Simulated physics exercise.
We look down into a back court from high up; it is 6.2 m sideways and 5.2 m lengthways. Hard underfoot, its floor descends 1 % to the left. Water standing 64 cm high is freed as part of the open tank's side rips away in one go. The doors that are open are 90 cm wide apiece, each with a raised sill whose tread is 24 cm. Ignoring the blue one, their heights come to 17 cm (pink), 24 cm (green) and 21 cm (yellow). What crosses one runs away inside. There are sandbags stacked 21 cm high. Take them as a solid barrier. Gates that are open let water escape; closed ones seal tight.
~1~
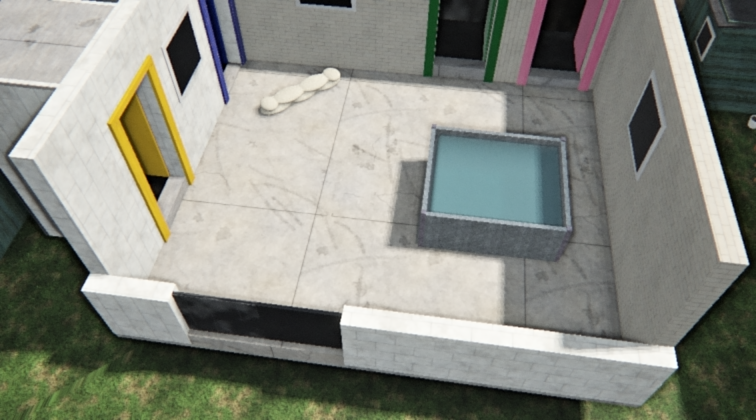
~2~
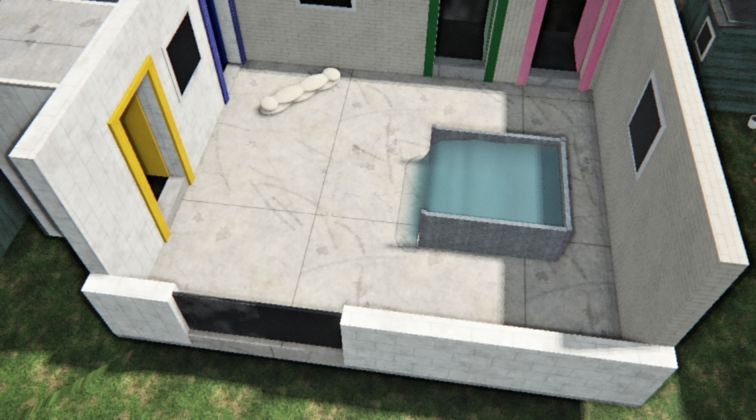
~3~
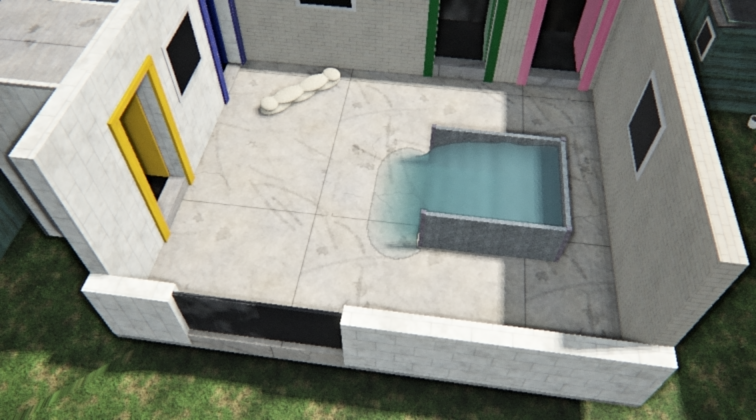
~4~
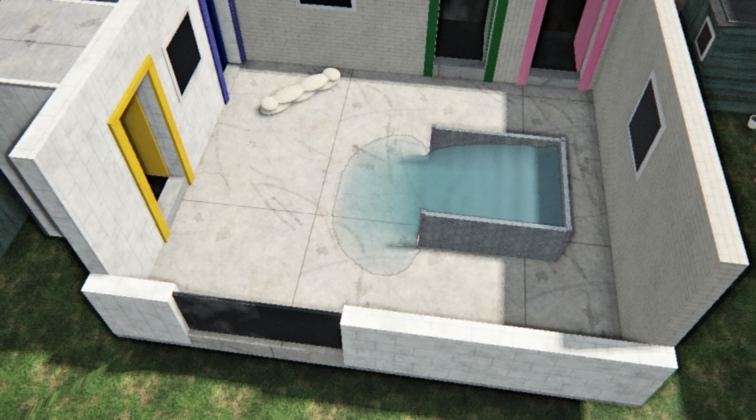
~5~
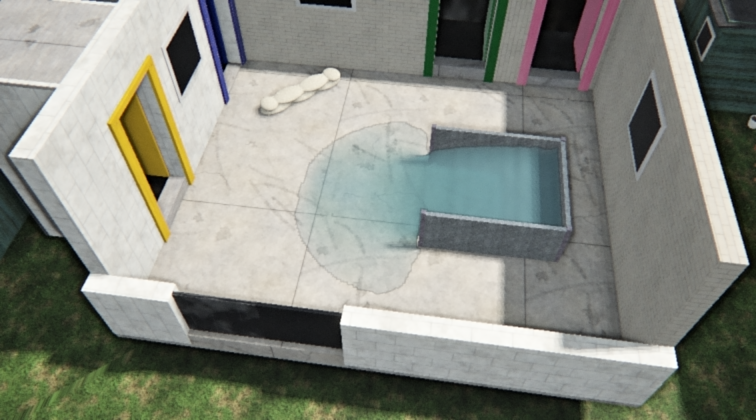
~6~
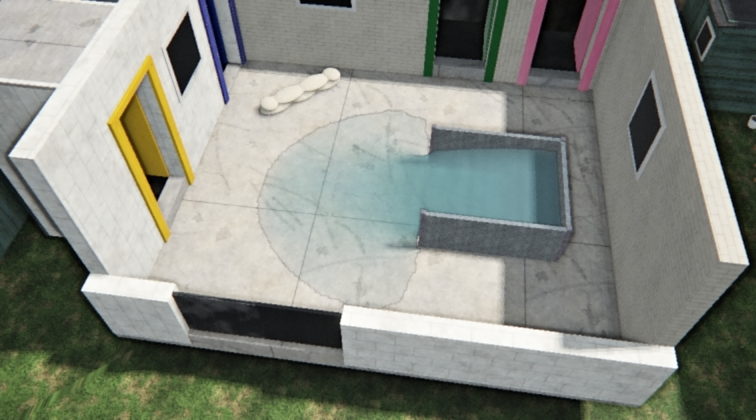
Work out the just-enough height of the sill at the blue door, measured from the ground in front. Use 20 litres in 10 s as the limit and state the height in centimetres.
It works out at roughly 10.5 cm.
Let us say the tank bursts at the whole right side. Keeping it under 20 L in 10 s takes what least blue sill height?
I'd say close to 6.5 cm.
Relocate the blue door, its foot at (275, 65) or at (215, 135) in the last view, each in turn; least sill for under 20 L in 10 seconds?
You'd want about 14.5 cm there first, then about 22 cm.
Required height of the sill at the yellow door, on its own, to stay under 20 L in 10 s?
At yellow, about 22 cm.
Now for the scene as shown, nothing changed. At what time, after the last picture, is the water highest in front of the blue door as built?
Around 4.5 seconds.
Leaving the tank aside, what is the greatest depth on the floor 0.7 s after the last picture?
Around 28 centimetres.
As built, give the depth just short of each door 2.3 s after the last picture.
Pink door 0 cm, green door 0 cm, blue door 8 cm, yellow door 21 cm.
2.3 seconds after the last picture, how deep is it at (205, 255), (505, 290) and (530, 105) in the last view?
First 19, then 0, then 0 cm.
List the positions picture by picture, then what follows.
The open tank at (496, 179) is whole and still, 64 cm deep; the blue door at (223, 33) is dry, in the first picture.
The front is at (403, 241), 0.3 m from the gap at (429, 190); 0.4 m2 of floor is wet, 64 cm left at the back, in the second picture.
The front is at (374, 231), 0.7 m from the gap at (429, 192); 1.2 m2 of floor is wet, 64 cm left at the back, in the third picture.
Water pours out at (428, 193) and has run 1.2 m, to (339, 217); about 9 cm deep outside, 61 cm at the back, in the fourth picture.
Water pours out at (428, 193) and has run 1.8 m, to (302, 216); about 7 cm deep outside, 54 cm at the back, in the fifth picture.
Water pours out at (428, 194) and has run 2.4 m, to (265, 202); about 6 cm deep outside, 54 cm at the back; the blue door at (223, 33), 4.2 m from the gap, is still 2.0 m from the nearest water, in the sixth picture.
Then, 0.7 s after the last picture water covers 45 % of the floor, deepest (28 cm) near (182, 203); it has not reached the blue door.
Then, 2.3 s after the last picture water covers 50 % of the floor, deepest (28 cm) near (141, 298); 8 cm at the blue door, 4 litres in over its 5 cm sill.
Then, 9.3 s after the last picture water covers 95 % of the floor, deepest (10 cm) near (602, 209); 7 cm at the blue door, 91 litres in over its 5 cm sill.
At the blue door as built, the water peaked near 13 cm, 4.5 s after the last picture.
With a sill of 9 cm, 33 litres would have come in within the 10 s; with 12 cm, 12 litres. So under 20 litres takes about 10.5 cm.
